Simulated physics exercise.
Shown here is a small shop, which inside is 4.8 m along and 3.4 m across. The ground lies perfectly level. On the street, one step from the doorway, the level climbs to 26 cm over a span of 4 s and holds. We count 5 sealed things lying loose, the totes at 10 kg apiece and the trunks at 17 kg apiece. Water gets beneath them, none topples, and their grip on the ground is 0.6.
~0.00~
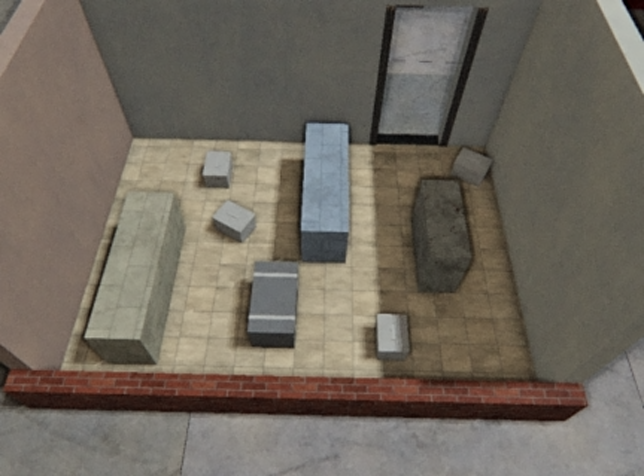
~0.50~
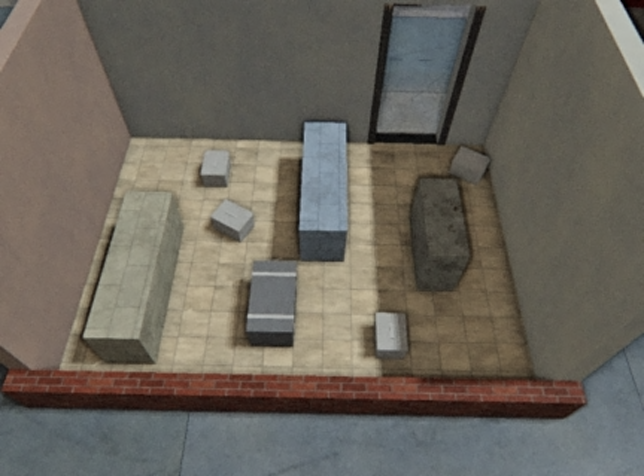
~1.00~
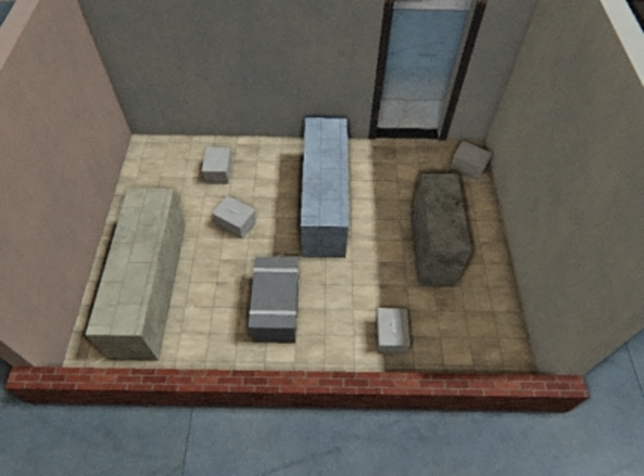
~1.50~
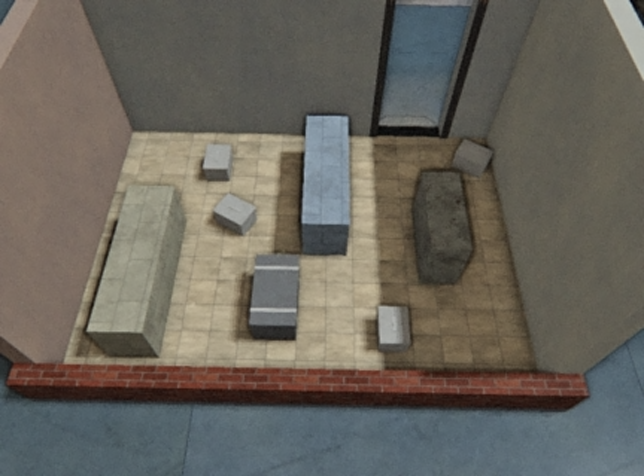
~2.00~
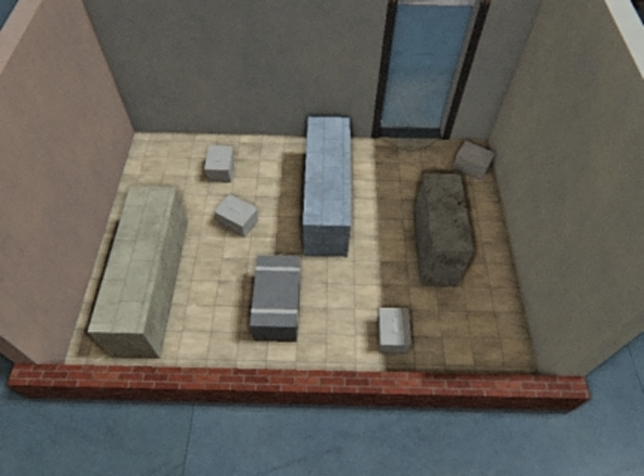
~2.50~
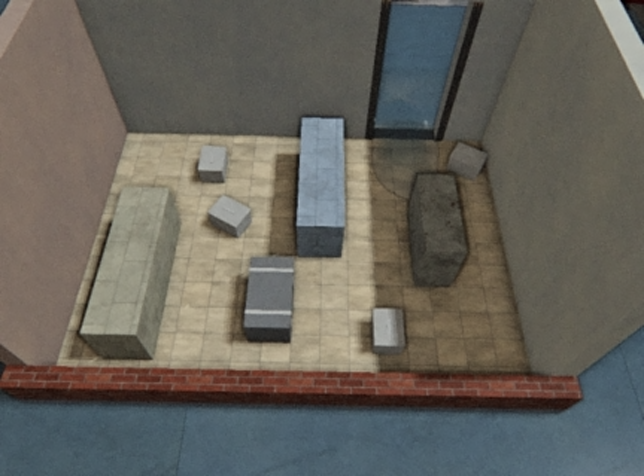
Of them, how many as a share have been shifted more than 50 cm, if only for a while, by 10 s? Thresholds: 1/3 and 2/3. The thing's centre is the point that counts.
1/3 to under 2/3.
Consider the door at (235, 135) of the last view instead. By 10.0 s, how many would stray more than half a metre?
Count: 4.
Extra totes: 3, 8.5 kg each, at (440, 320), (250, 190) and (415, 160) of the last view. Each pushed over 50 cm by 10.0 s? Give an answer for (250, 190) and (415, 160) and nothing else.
Inside the limit, then above the limit.
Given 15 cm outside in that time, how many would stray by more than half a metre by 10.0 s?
The answer would then be 0.
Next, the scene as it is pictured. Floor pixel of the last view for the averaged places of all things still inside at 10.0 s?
Close to pixel (267, 230).
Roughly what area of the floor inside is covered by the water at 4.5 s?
That flooded area is roughly 5.5 m2.
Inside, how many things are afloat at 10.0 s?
I count 3.
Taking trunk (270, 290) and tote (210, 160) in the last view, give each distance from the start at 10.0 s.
100 cm, 0 cm.
After 3.5 s 0 of 5 are over 50 cm from their spots; 0 afloat.
After 4.5 s 0 of 5 are over 50 cm from their spots; 0 afloat.
After 7.0 s 0 of 5 are over 50 cm from their spots; 2 afloat.
After 10.0 s 2 of 5 are over 50 cm from their spots, and 2 have been at some point; 3 afloat.
